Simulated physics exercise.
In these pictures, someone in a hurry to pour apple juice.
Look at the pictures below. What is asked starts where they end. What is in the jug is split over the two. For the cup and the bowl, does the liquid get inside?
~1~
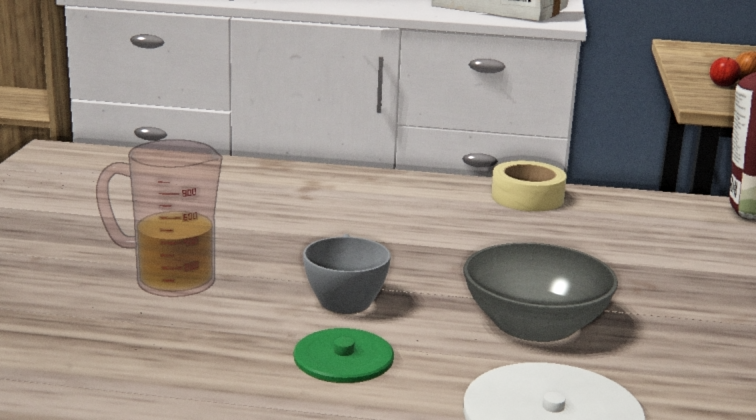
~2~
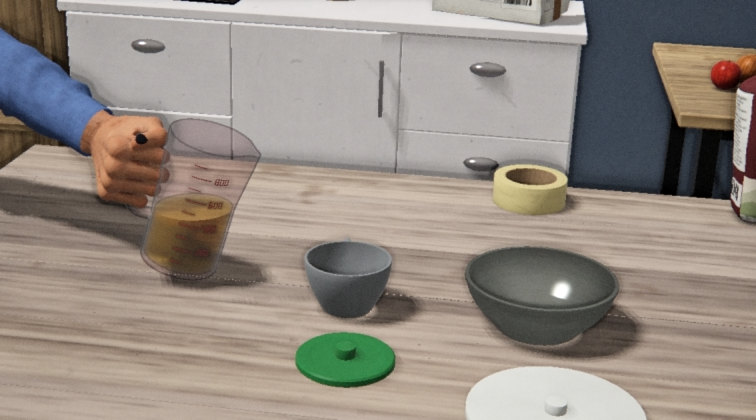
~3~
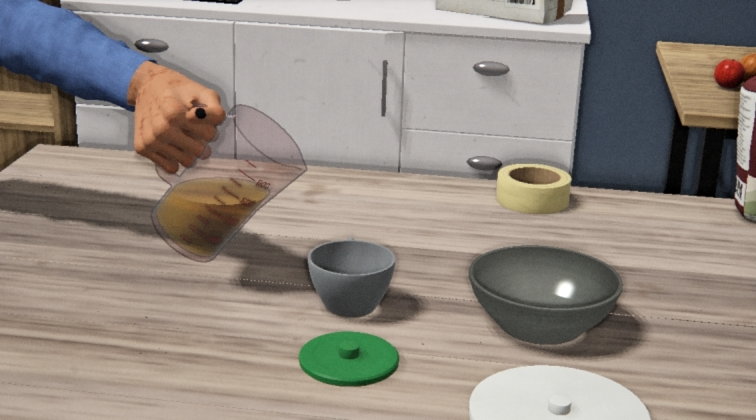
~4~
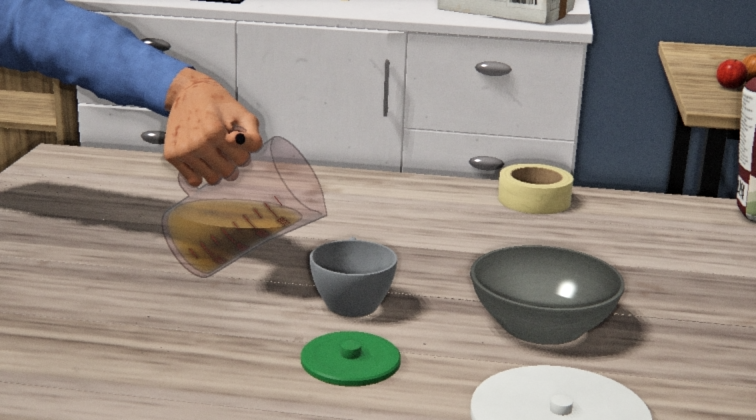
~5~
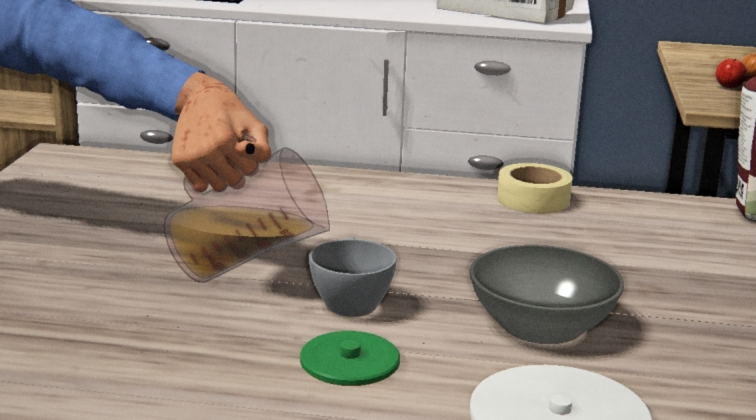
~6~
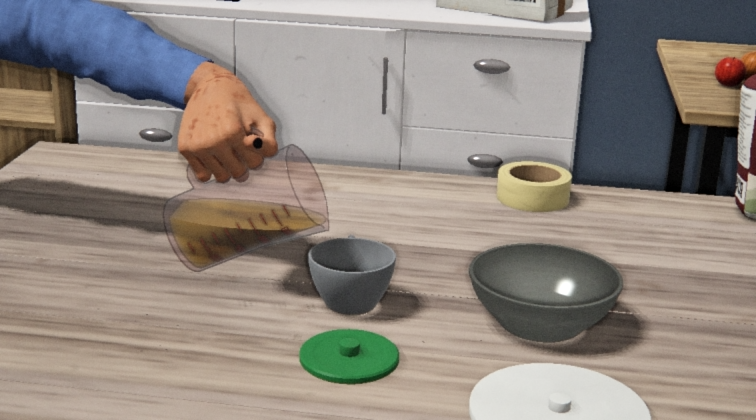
The cup keeps it I expect; the bowl keeps it I expect.
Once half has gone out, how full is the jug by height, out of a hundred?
Level: Approx. 20 %.
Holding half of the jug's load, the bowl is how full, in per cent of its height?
It stands at around 35 per cent of the height.
Next, the apple juice goes into the cup.
After that, the apple juice goes into the bowl.
Finally, the cup has its share inside; the bowl has its share inside.
